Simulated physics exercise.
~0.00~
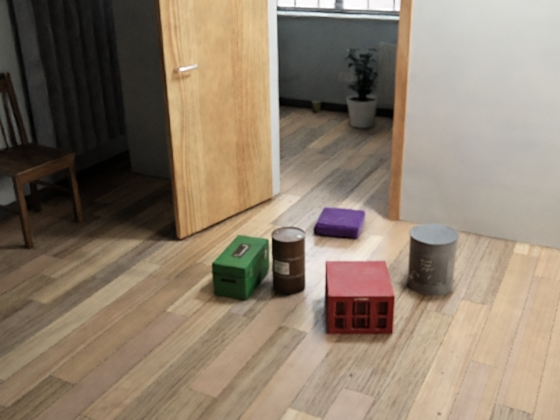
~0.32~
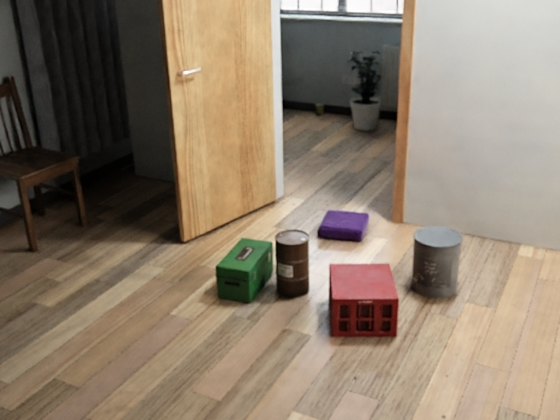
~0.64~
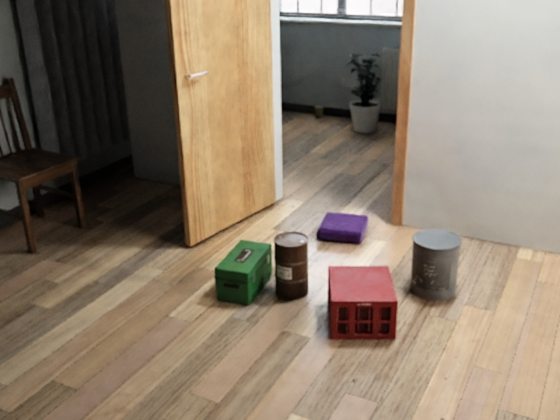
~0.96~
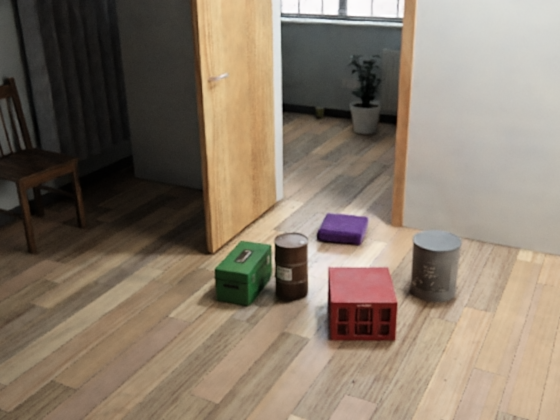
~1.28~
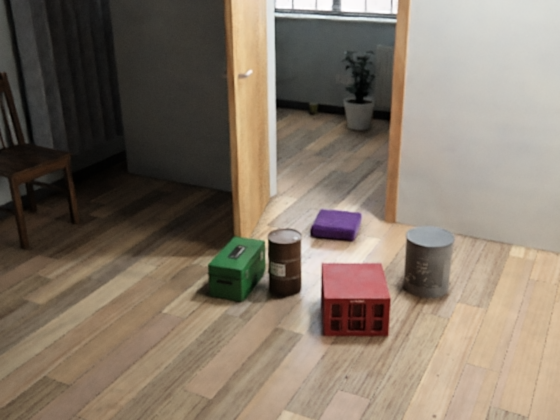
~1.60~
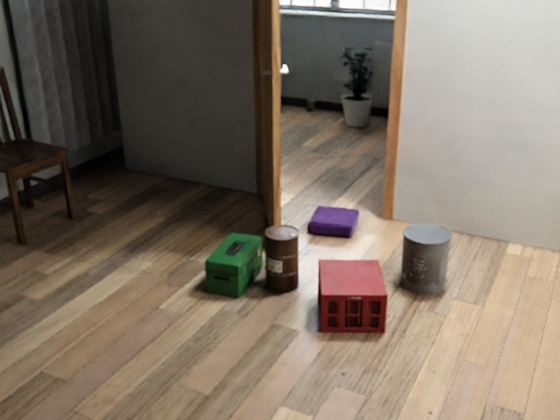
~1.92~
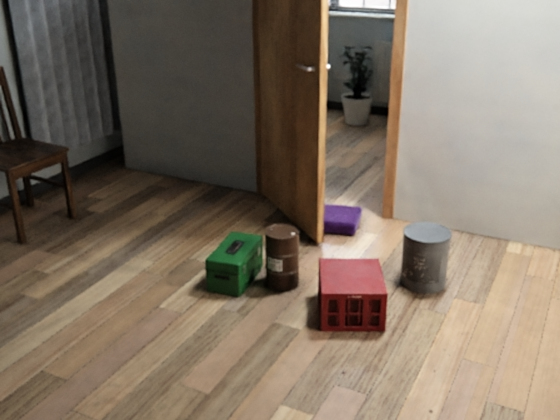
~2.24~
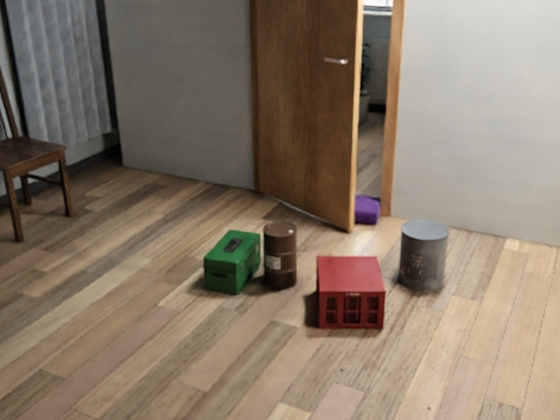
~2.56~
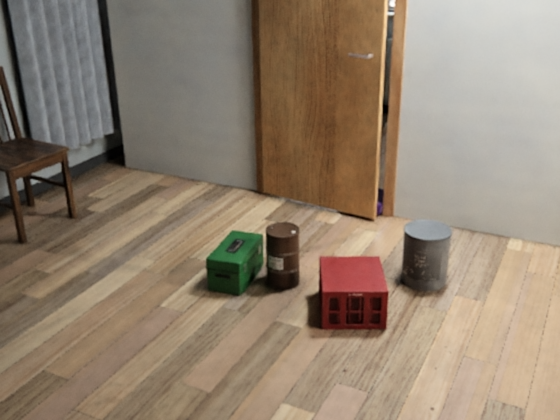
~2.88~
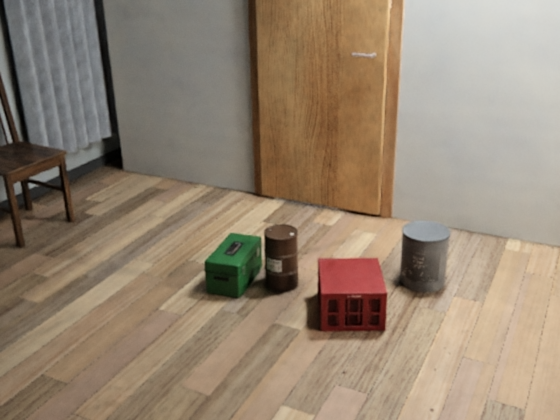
To begin with, a wooden door stands wide open onto a room with a potted plant, while a green toolbox, a brown canister, a red crate, a grey pail and a purple cushion sit on the plank floor. The door starts swinging toward the right, with nobody in sight, and passes behind the toolbox and canister. It then reaches the purple cushion near the doorway, and the cushion slides right and back as the gap narrows. Finally the door meets its frame and rests shut, the cushion out of sight and the other four objects where they began.
